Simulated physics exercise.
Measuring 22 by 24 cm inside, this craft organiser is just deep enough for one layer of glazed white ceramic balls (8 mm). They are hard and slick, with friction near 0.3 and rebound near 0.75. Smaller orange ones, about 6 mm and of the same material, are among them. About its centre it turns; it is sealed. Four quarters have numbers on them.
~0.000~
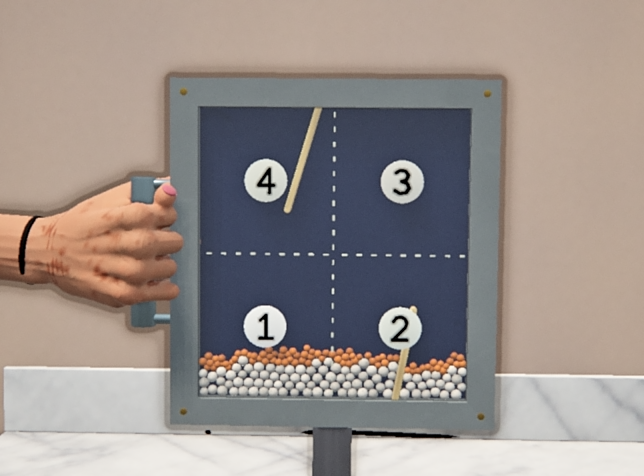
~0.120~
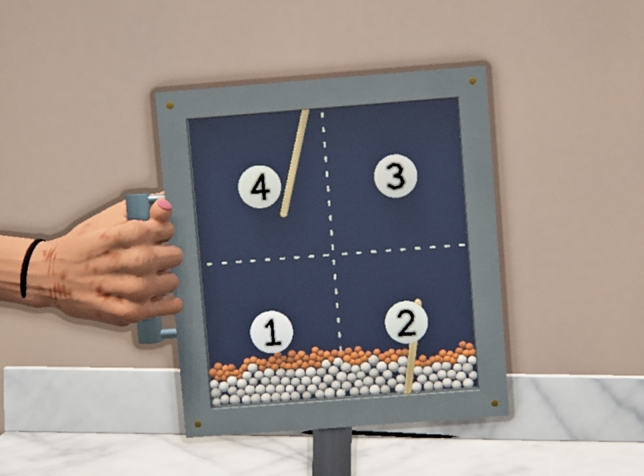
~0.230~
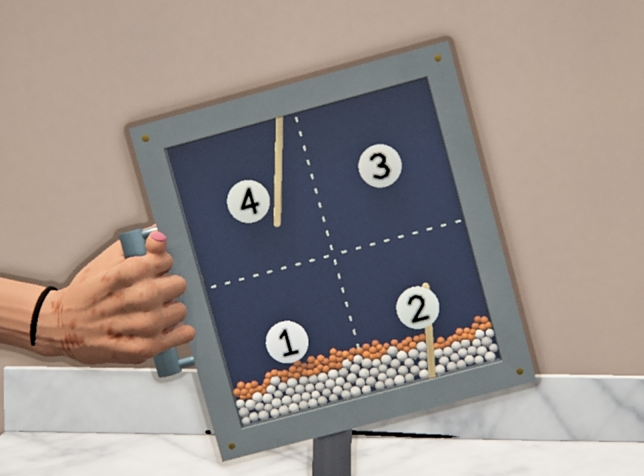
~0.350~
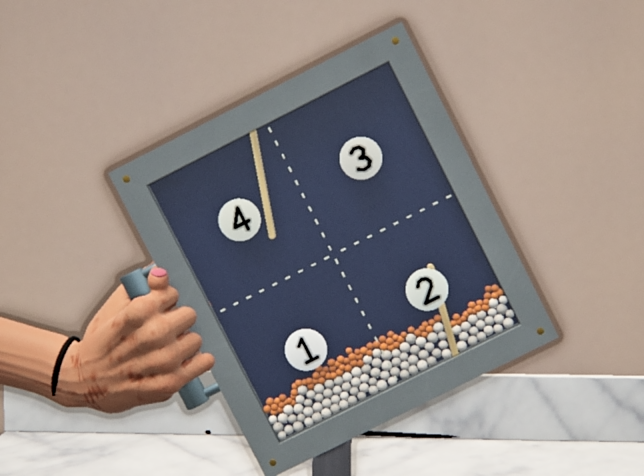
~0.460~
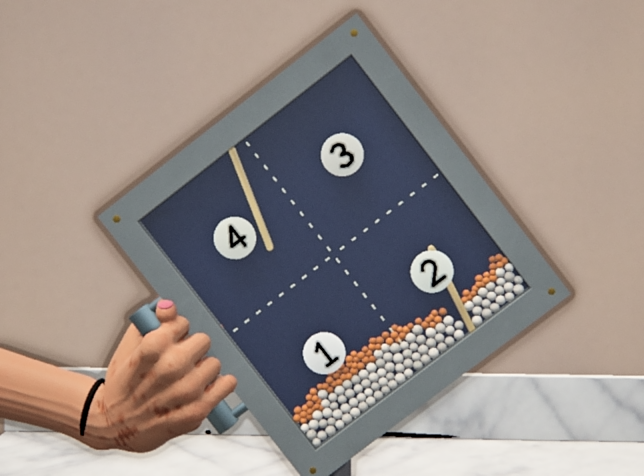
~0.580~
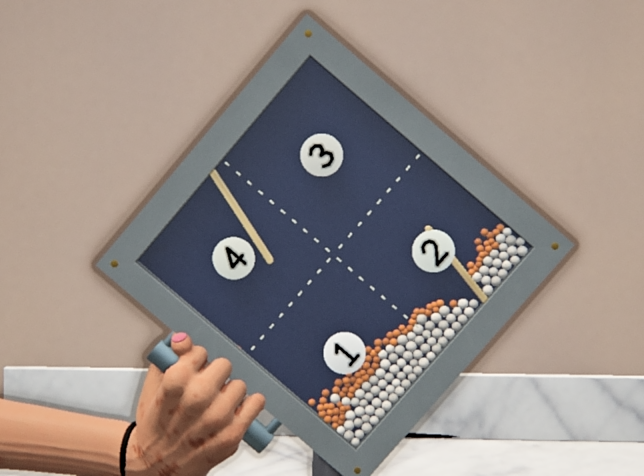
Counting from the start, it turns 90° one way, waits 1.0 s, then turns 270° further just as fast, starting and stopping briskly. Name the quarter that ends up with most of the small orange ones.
2.
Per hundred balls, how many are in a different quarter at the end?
Estimate: Roughly 60 %.
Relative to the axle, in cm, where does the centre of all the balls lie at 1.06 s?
7 cm right, 5 cm below.
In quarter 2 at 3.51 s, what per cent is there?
Share: Close to 0 percent.
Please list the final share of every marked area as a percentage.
In per cent: Quarter 1 holds 35, quarter 2 holds 65, quarter 3 holds 0, quarter 4 holds 0.
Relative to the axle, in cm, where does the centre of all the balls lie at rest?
About 2 cm right and 10 cm below.
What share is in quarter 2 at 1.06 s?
20 %.
After 1.06 s, it stands 90° anticlockwise; the balls' middle is 7 cm right of and 5 cm below the centre; no. 1, 75 %, no. 2, 20 %, no. 4, 5 %; small ones, no. 1, 70 %, no. 2, 20 %, no. 4, 10 %.
After 3.51 s, it has come round 225° anticlockwise; the balls' middle is 9 cm right of and 3 cm below the centre; no. 3, 20 %, no. 4, 80 %; small ones, no. 3, 20 %, no. 4, 80 %.
After 4.96 s, it has come round 360° anticlockwise; the balls' middle is 2 cm right of and 10 cm below the centre; no. 1, 35 %, no. 2, 65 %; small ones, no. 1, 25 %, no. 2, 75 %.
Settled by 5.6 s, it has come round 360° anticlockwise; no. 1, 35 %, no. 2, 65 %, no. 3, 0 %, no. 4, 0 %; small ones, no. 1, 25 %, no. 2, 75 %.
